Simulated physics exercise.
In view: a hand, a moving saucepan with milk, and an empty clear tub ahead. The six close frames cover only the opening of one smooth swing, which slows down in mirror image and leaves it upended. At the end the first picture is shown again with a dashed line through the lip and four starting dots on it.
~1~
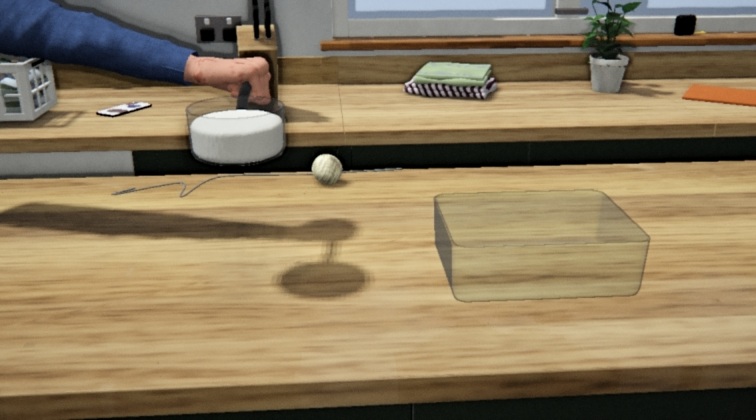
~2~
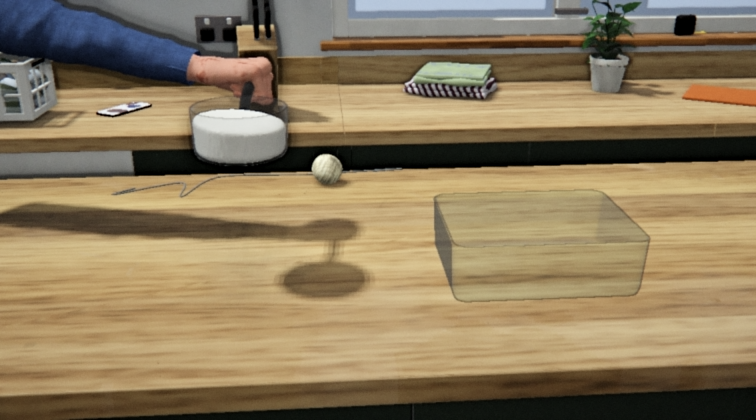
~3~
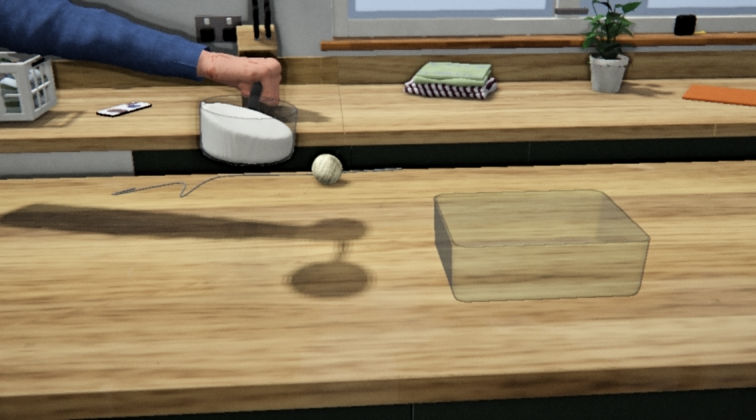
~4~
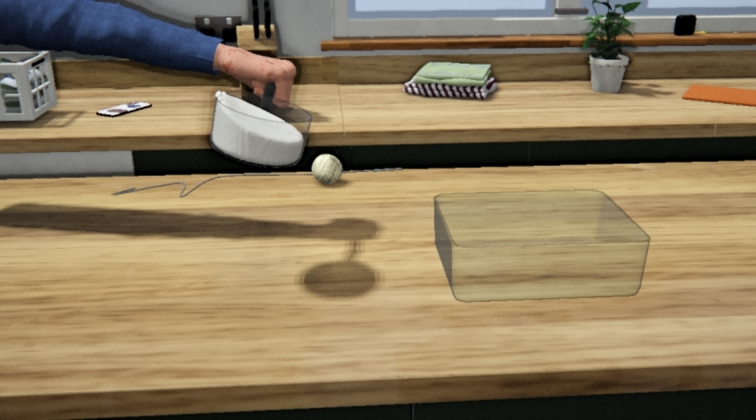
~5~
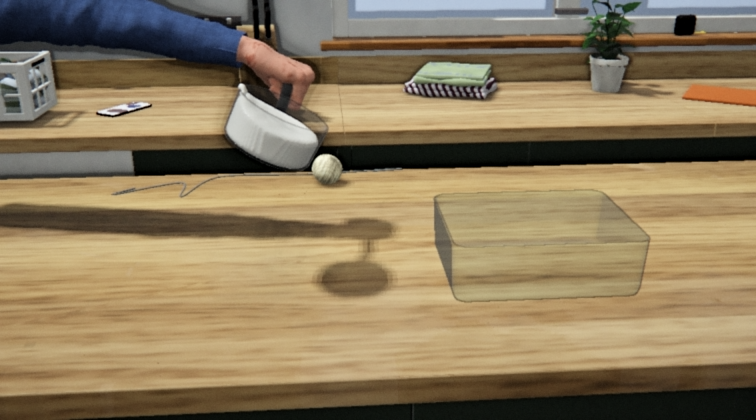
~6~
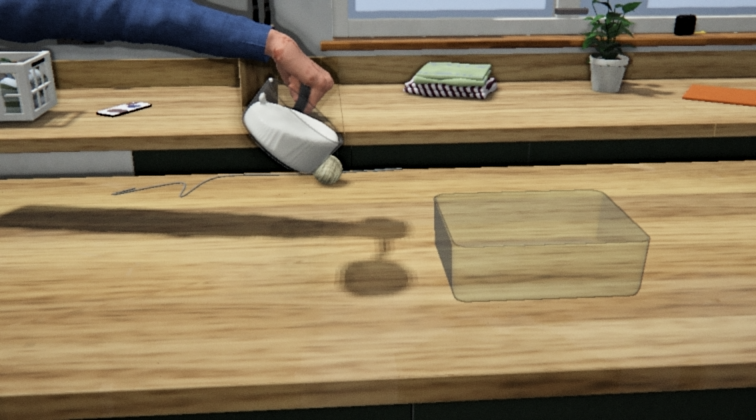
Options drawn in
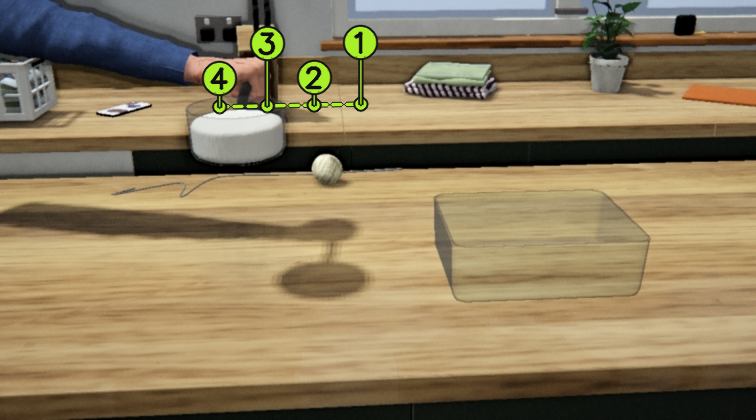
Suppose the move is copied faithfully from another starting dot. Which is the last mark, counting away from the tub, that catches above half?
Go for 2.
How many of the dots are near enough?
Two.
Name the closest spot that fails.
The answer is 3.
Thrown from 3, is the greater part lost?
Yes.
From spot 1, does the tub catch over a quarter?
Yes.
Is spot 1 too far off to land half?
No, that is safe.
On the marked copy, 1 at (360, 104); 2 at (314, 105); 3 at (267, 105); 4 at (219, 106).
With 1, about 79 % lands in the tub, 4 % falls short and 17 % goes beside or beyond.
With 2, about 67 % lands in the tub, 22 % falls short and 10 % goes beside or beyond.
With 3, about 12 % lands in the tub, 85 % falls short and 3 % goes beside or beyond.
With 4, about 0 % lands in the tub, 100 % falls short.
